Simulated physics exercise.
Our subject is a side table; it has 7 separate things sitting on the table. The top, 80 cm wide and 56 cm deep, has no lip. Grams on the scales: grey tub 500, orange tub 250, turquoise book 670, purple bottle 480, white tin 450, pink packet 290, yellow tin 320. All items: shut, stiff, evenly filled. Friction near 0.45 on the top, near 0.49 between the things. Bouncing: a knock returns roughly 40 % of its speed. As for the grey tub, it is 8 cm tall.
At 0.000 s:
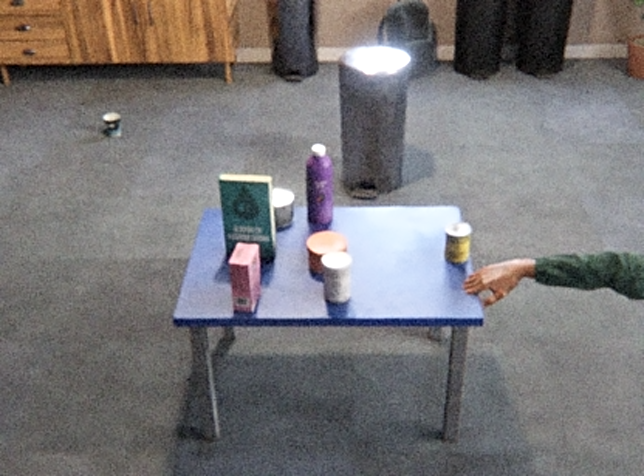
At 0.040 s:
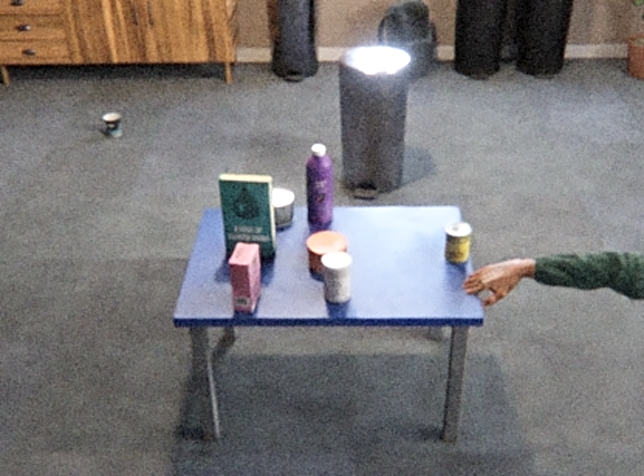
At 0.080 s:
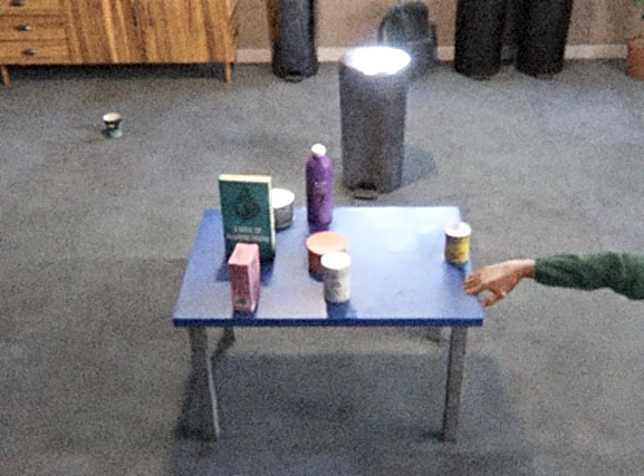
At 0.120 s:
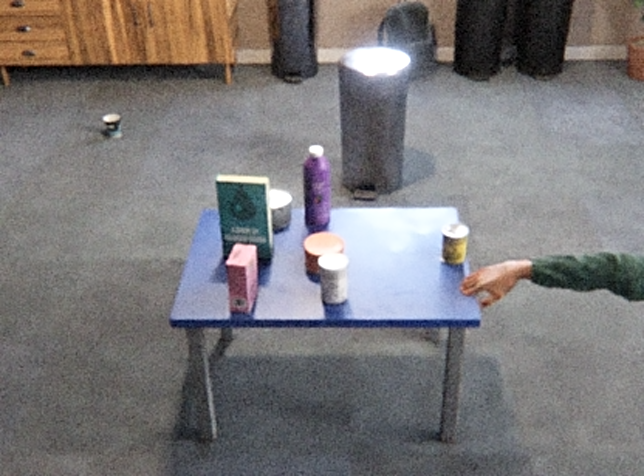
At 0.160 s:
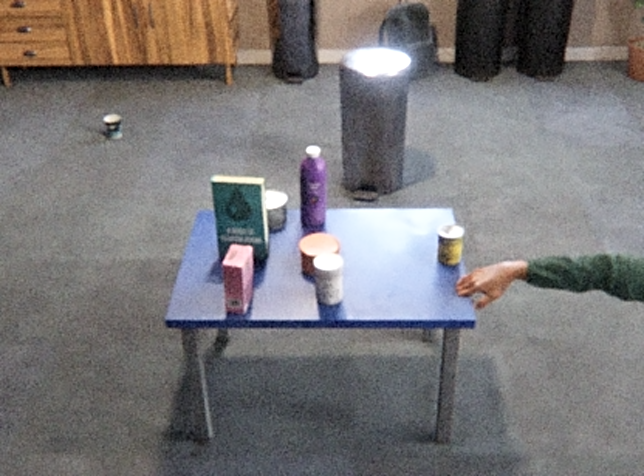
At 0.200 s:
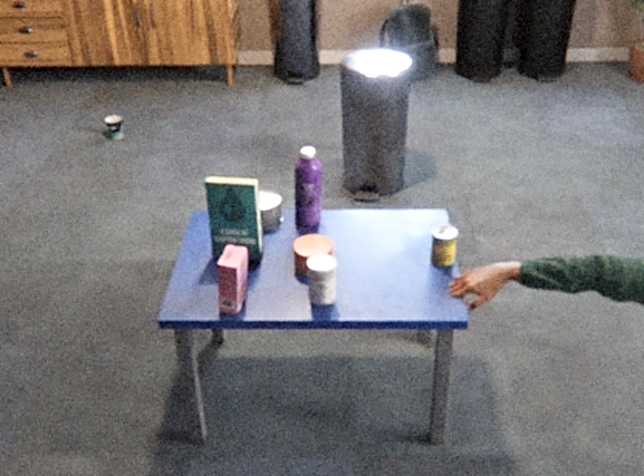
In a room with a grey floor, a hand at the right edge of a blue table crowded with small items stayed still at first, then slid the table slightly left, items and all.
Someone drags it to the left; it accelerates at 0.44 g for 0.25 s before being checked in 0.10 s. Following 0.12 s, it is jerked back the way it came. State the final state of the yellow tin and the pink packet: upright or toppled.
At the end, the yellow tin never goes over, the pink packet overturns.
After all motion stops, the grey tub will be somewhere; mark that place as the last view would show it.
Near (233, 210).
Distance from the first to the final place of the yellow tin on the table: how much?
It ends up around 4 cm from its start.
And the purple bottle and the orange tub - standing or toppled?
Here's how it ends: The purple bottle comes down, and the orange tub never goes down.
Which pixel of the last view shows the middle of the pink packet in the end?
Near (188, 291).
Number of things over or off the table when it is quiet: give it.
Total: 2.
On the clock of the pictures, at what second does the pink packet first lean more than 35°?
About 0.6 seconds.
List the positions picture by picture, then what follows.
Yellow tin (457, 243); pink packet (246, 278), in the first picture.
Turquoise book (248, 216); purple bottle (319, 184), in the second picture.
White tin (337, 278); grey tub (275, 208), in the third picture.
Table along by 1 cm; orange tub (324, 255); turquoise book (245, 217), in the fourth picture.
Table along by 2 cm; purple bottle (313, 185); white tin (329, 279), in the fifth picture.
Table along by 4 cm; yellow tin (443, 246); pink packet (232, 280) 4° off upright, in the sixth picture.
After 0.60 s, table along by 18 cm; pink packet 43° off upright near (157, 279); yellow tin moved 8 cm near (365, 246); purple bottle 56° off upright.
After 1.00 s, pink packet on its side near (188, 291); yellow tin moved 4 cm near (444, 246); purple bottle 72° off upright.
In the end (3.4 s), off the table and tipped over, purple bottle; toppled on the table, pink packet; not toppled but over 5 cm from the start, grey tub; the other 4 under 5 cm from the start. At the end, from the last picture's camera, yellow tin near (445, 246), pink packet near (188, 291).
